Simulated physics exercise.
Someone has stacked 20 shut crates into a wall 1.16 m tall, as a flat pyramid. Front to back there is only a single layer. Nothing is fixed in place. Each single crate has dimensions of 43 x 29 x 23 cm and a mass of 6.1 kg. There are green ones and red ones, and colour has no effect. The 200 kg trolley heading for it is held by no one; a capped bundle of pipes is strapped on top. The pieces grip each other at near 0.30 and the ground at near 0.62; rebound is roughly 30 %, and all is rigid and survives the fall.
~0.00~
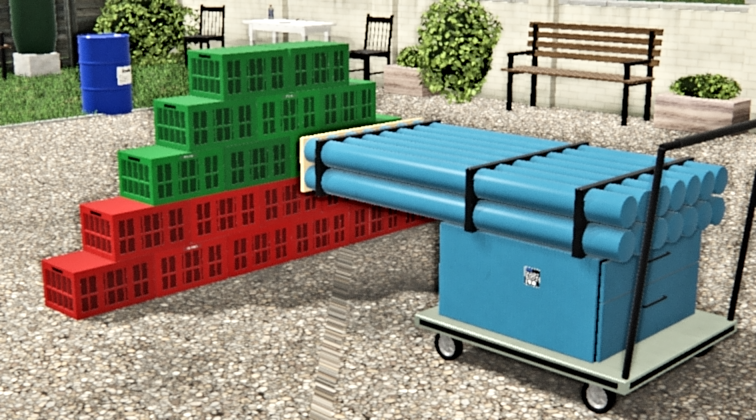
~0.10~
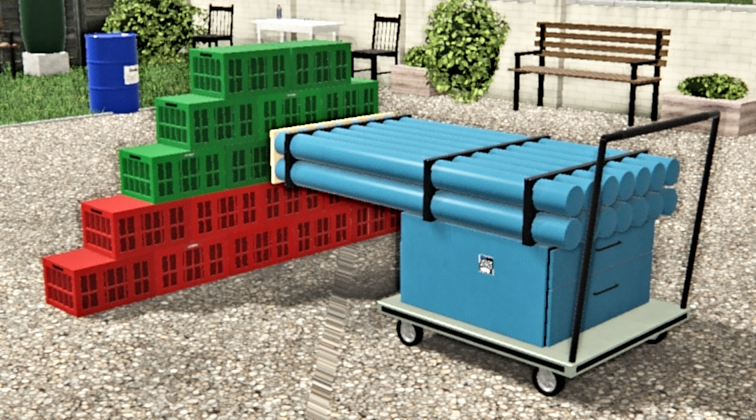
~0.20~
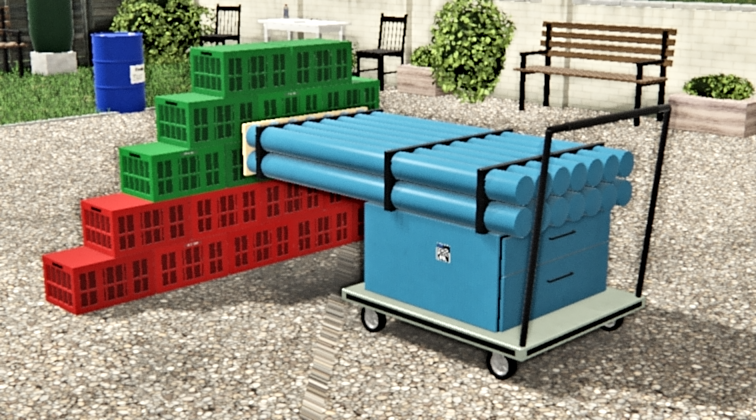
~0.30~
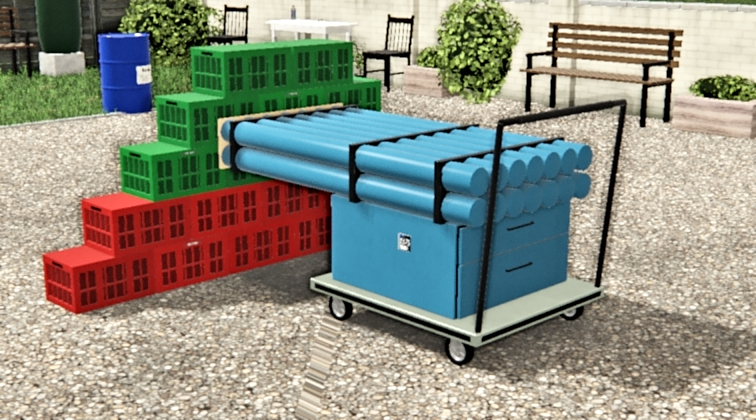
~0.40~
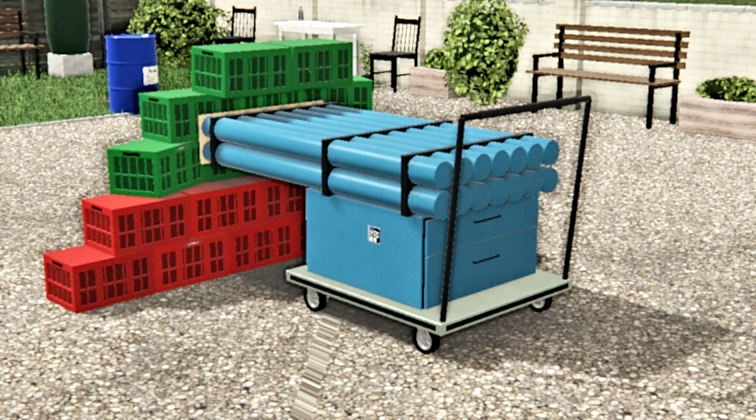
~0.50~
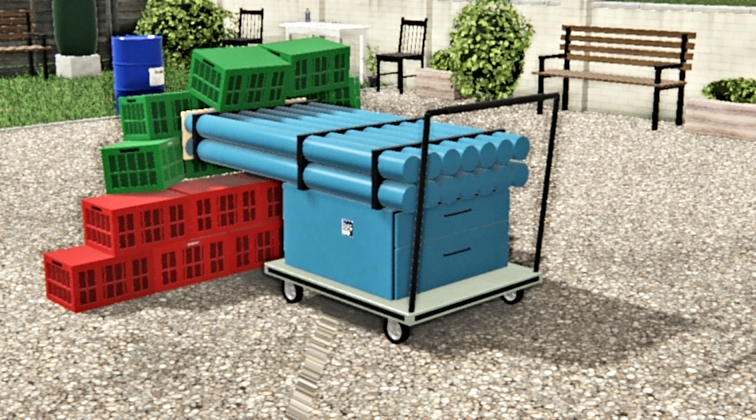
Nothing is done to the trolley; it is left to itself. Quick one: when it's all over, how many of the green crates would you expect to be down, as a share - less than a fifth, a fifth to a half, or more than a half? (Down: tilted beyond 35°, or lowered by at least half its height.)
I'd say more than a half.
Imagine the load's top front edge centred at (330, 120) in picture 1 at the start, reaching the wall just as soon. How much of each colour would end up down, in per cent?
Down at the end: Red 0 per cent, green 90 per cent.
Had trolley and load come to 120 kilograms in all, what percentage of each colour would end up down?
The split would be red 0, then green 70 per cent.
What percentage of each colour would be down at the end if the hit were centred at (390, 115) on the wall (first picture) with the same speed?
Then red ends 0 per cent down and green 70 per cent.
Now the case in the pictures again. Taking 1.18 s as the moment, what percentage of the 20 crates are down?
30 per cent by then.
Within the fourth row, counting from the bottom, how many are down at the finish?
I count 3 down there.
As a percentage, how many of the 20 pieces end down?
I'd put it at about 30 percent.
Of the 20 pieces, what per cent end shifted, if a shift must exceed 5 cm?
It comes to 80 percent.
After 0.80 s, load 76 cm past the wall's line, still rolling; 6 of the 9 green crates down (6 of 20 in all colours); top green crate 9 cm lower.
After 1.18 s, load 1.14 m past the wall's line, still rolling; 6 of the 9 green crates down (6 of 20 in all colours); top green crate 9 cm lower; top red crate 45 cm from its place.
In the end (2.5 s), load 1.37 m past the wall's line, stopped; 6 of the 9 green crates down (6 of 20 in all colours); top green crate 9 cm lower; top red crate 66 cm from its place. That is 67 per cent. From the last view, middles, top green crate near (169, 73), top red crate near (217, 174).
